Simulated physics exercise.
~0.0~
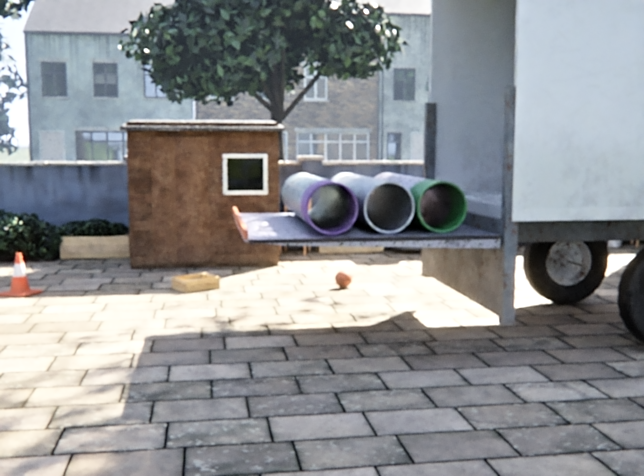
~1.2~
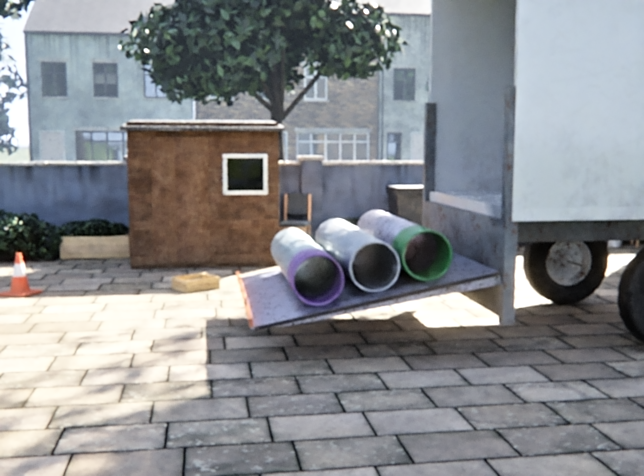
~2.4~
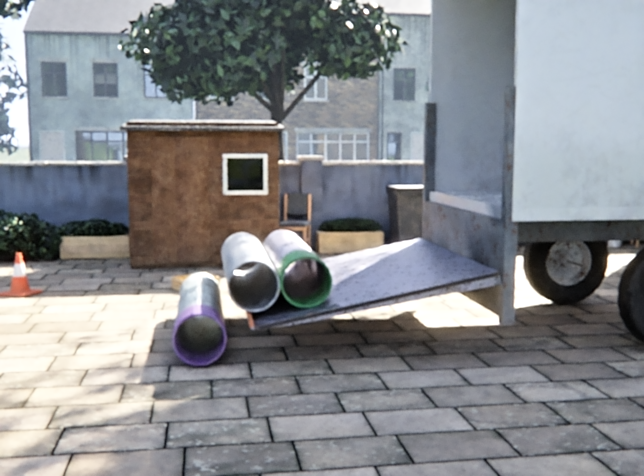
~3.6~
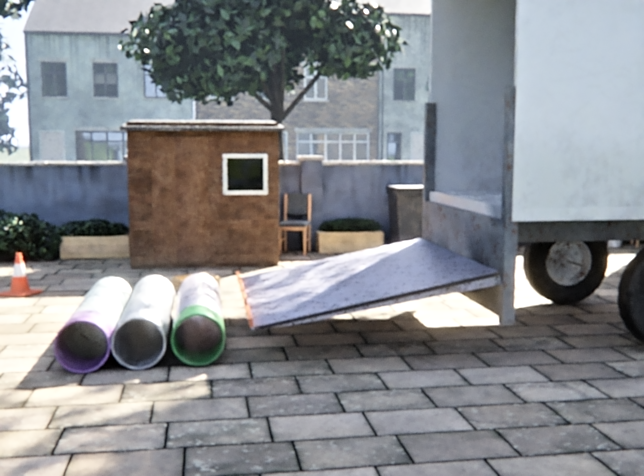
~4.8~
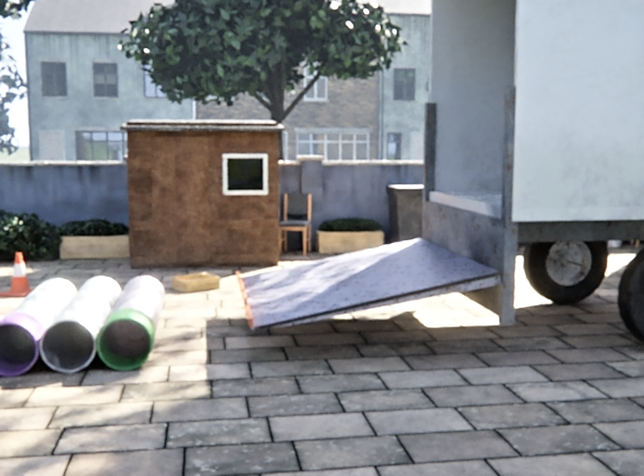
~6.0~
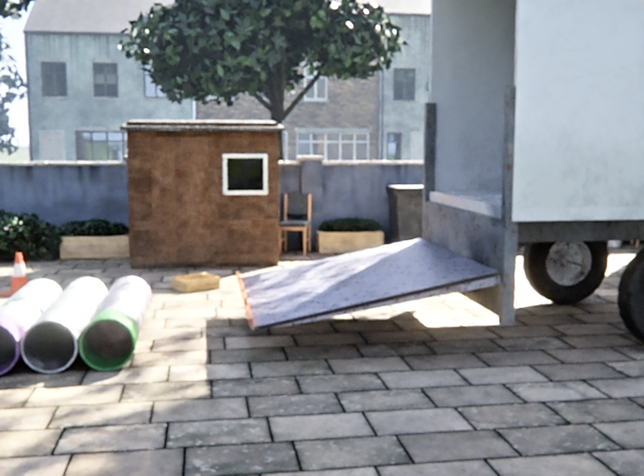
At first, three hollow pipes, one rimmed in purple, one pale and one in green, lie side by side on the raised platform behind a lorry, with a brown shed beyond. The platform tips down toward the left and the pipes start rolling down it. Purple drops off the low edge onto the paving, while the pale one and green follow close behind on the slope. Soon all three have cleared the edge and roll left in a row across the paving. They slow near the orange cone, ending grouped at the left side, purple farthest out and green nearest the empty, sloping platform.
